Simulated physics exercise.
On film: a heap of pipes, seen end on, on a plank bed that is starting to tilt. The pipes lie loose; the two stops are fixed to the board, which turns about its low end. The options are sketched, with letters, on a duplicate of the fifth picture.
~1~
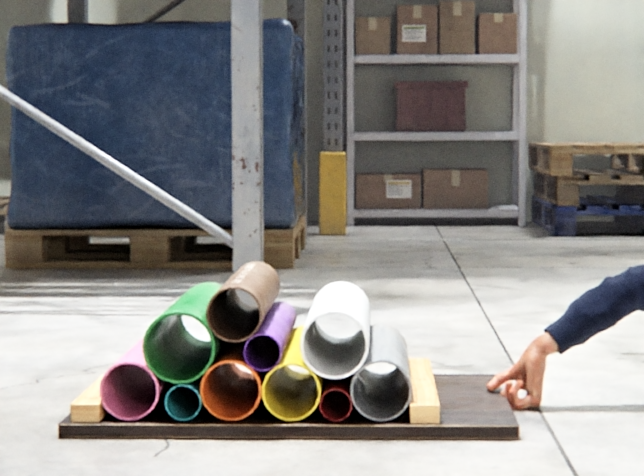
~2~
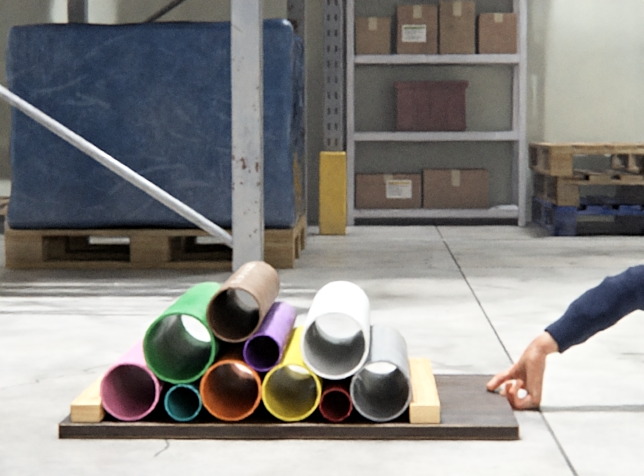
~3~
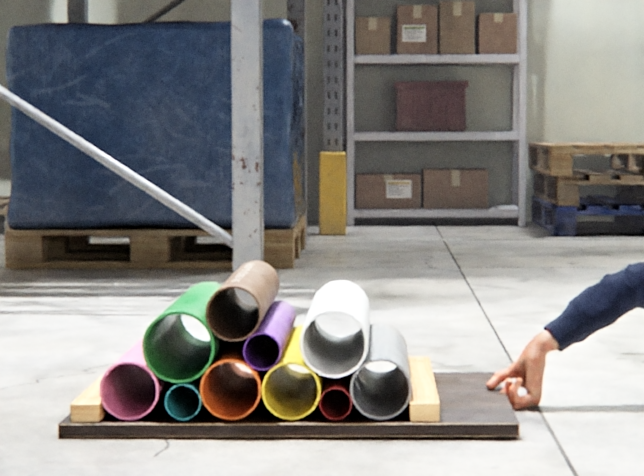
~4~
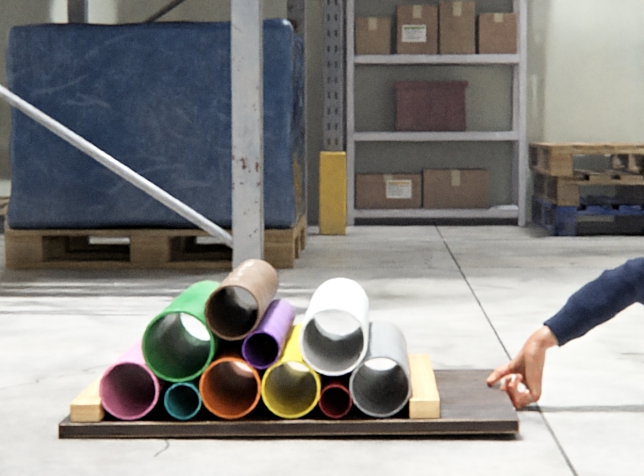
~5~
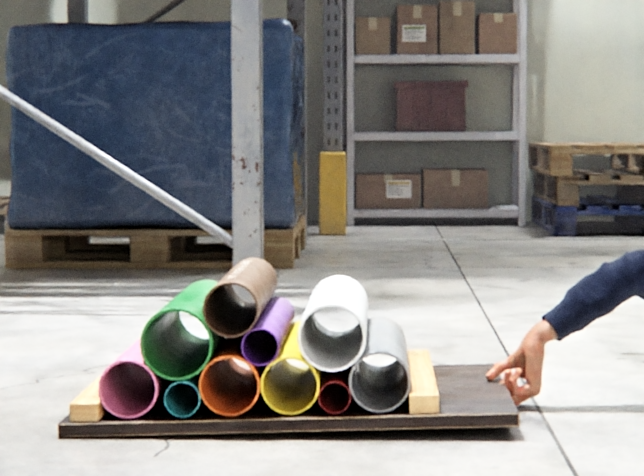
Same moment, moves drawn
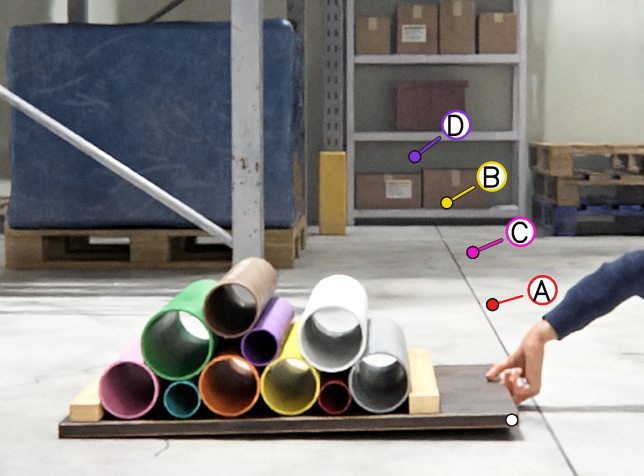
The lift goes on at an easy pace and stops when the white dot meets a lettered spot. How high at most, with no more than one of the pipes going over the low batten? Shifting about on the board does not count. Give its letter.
The last mark within the limit is D.
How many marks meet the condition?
The number is four.
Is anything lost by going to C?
At C: No.
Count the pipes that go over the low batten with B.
The count is none.
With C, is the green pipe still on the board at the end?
Yes.
On the marked copy, A at (493, 305); B at (447, 203); C at (473, 252); D at (415, 157); the white dot at (512, 420).
Following D. Soon after the start, board at 21°.
Later, board at 37°.
In the end, board at 37°, one over the low batten (green).
As for the rest, A none over the low batten; B none over the low batten; C none over the low batten.
